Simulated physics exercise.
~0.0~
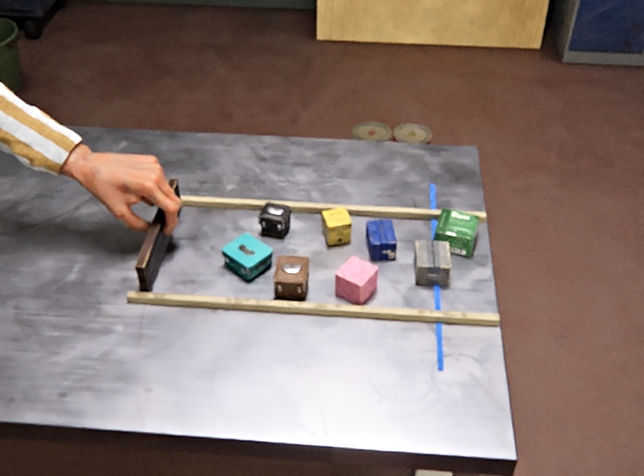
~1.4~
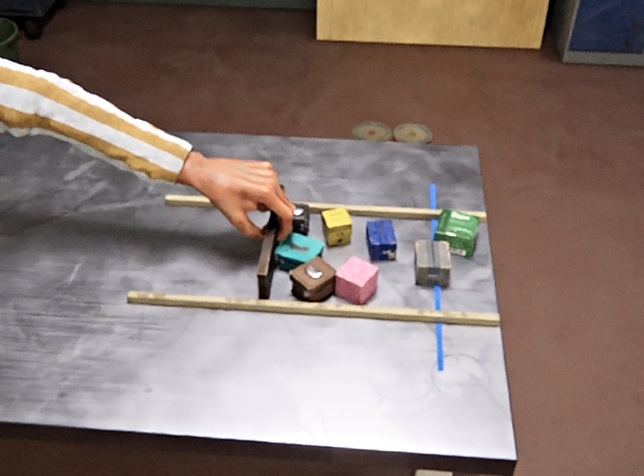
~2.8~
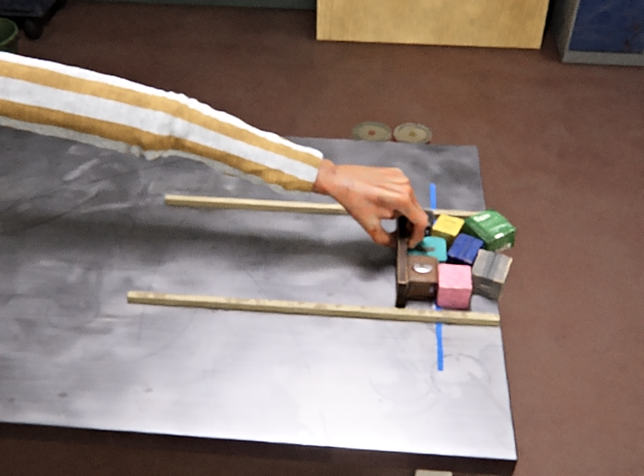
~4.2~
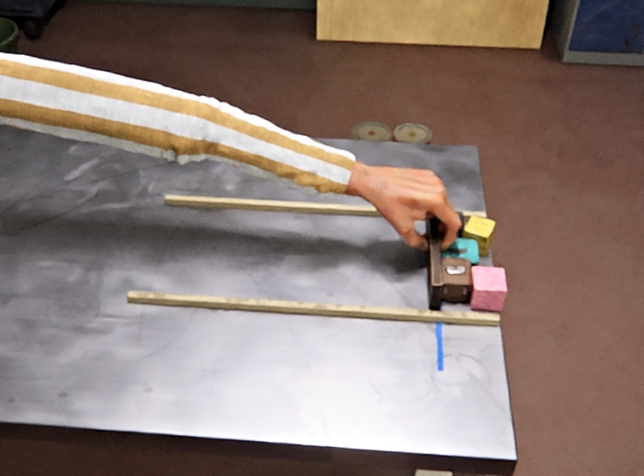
A hand in a striped sleeve holds a dark upright board at the left end of two pale wooden rails on a grey tabletop, seen from above at an angle. Between the rails sit small boxes, with black, turquoise and brown nearest the board, yellow, pink and blue beyond, and grey and green by a blue tape line near the right edge. The hand pushes the board right, gathering the nearer boxes. The cluster bunches up and shoves the green and grey boxes to the edge. When the board reaches the tape, the blue, grey and green boxes are gone, while yellow and pink remain at the brink.
